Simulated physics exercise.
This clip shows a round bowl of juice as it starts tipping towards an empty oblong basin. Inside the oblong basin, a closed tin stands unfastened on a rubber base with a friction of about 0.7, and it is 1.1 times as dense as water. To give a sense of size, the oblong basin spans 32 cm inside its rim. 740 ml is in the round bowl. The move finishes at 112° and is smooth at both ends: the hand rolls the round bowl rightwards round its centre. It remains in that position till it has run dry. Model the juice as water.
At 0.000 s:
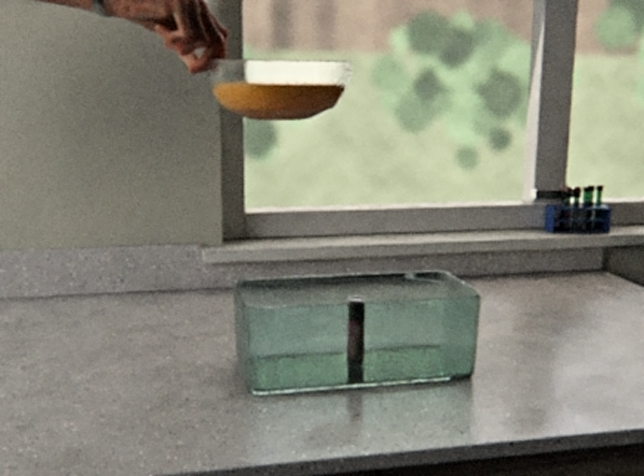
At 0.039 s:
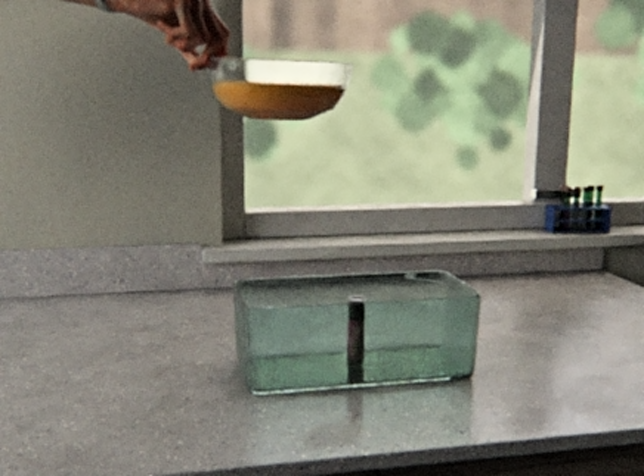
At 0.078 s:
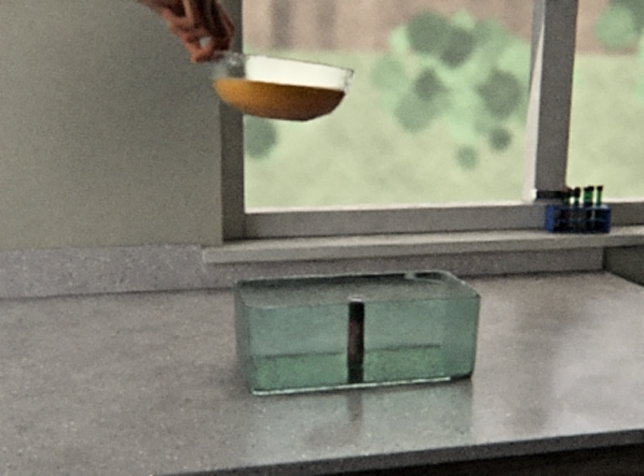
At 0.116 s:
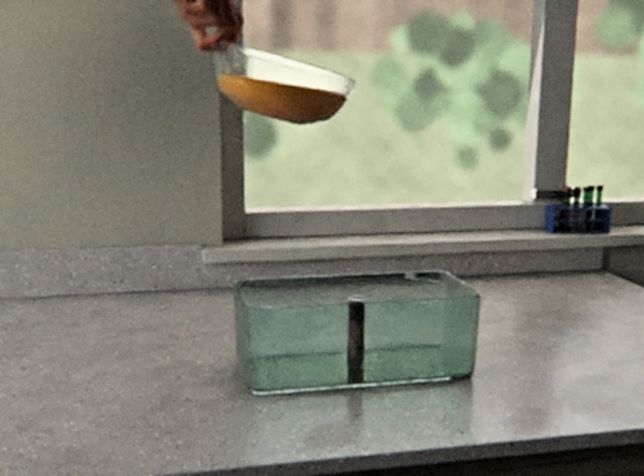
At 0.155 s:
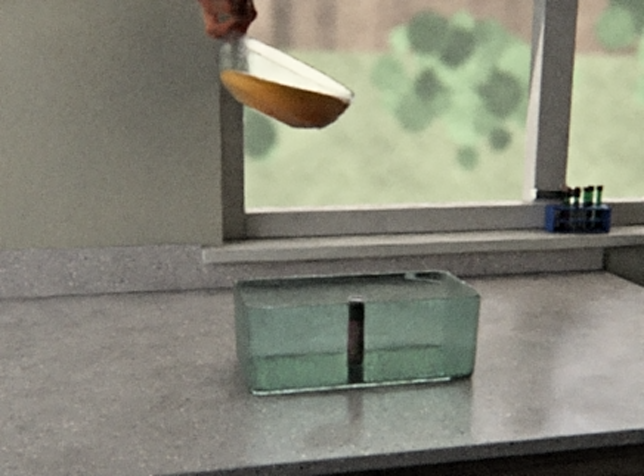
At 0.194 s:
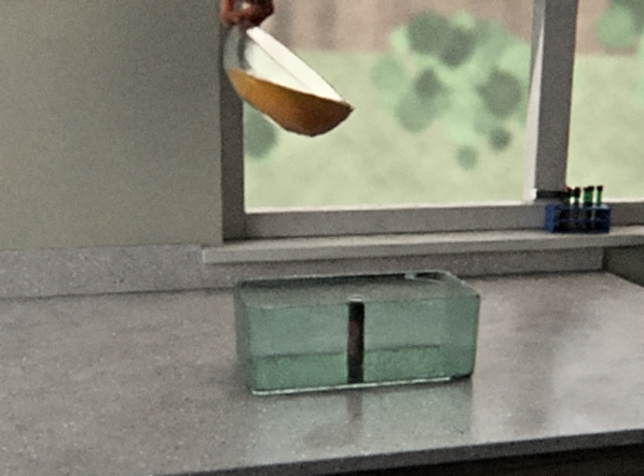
In this clip, a hand holds a clear round bowl of orange juice above a greenish, see-through oblong basin on a grey counter beside a window, then rolls the bowl steadily rightwards, its right rim dipping lower.
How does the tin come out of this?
It ends up knocked down.
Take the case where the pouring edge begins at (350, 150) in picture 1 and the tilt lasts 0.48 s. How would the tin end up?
After that, the tin stays vertical.
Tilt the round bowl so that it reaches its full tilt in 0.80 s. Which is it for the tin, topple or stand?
Then it tips over.
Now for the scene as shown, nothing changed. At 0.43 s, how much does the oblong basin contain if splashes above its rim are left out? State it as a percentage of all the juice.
Roughly 10 percent of it.
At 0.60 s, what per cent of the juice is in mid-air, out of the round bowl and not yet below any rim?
Close to 12 %.
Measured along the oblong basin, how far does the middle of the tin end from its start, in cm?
Roughly 7.0 cm.
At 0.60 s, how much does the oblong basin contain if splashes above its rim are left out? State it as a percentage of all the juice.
About 88 %.
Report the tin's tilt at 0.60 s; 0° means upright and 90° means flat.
I'd put it at close to 30 degrees off upright.
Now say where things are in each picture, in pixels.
In the first picture, it leans 0°; its right rim is at (349, 64); the juice meets the walls at (213, 84) and (343, 84); the oblong basin's rim runs from (239, 295) to (463, 284); the tin's top is at (356, 302).
In the second picture, it leans 2°; its right rim is at (350, 66); the juice meets the walls at (213, 83) and (342, 85).
In the third picture, it leans 7°; its right rim is at (351, 73); the juice meets the walls at (214, 79) and (344, 89).
In the fourth picture, it leans 15°; its right rim is at (353, 84); the juice meets the walls at (217, 75) and (345, 94).
In the fifth picture, it leans 26°; its right rim is at (352, 98); the juice meets the walls at (221, 71) and (343, 98).
In the sixth picture, it leans 39°; its right rim is at (348, 115); the juice meets the walls at (228, 68) and (340, 102); 2 per cent is over the edge.
By 0.43 s the tilt is 109° and 2 per cent is still to pour; the tin stands where it began.
By 0.60 s the tilt is 112° and 0 per cent is still to pour; the tin leans 29°.
By 0.78 s the tilt is 112° and 0 per cent is still to pour; the tin lies on its side.
By 0.98 s the tilt is 112° and 0 per cent is still to pour; the tin lies on its side.
At rest the tin lies on its side.
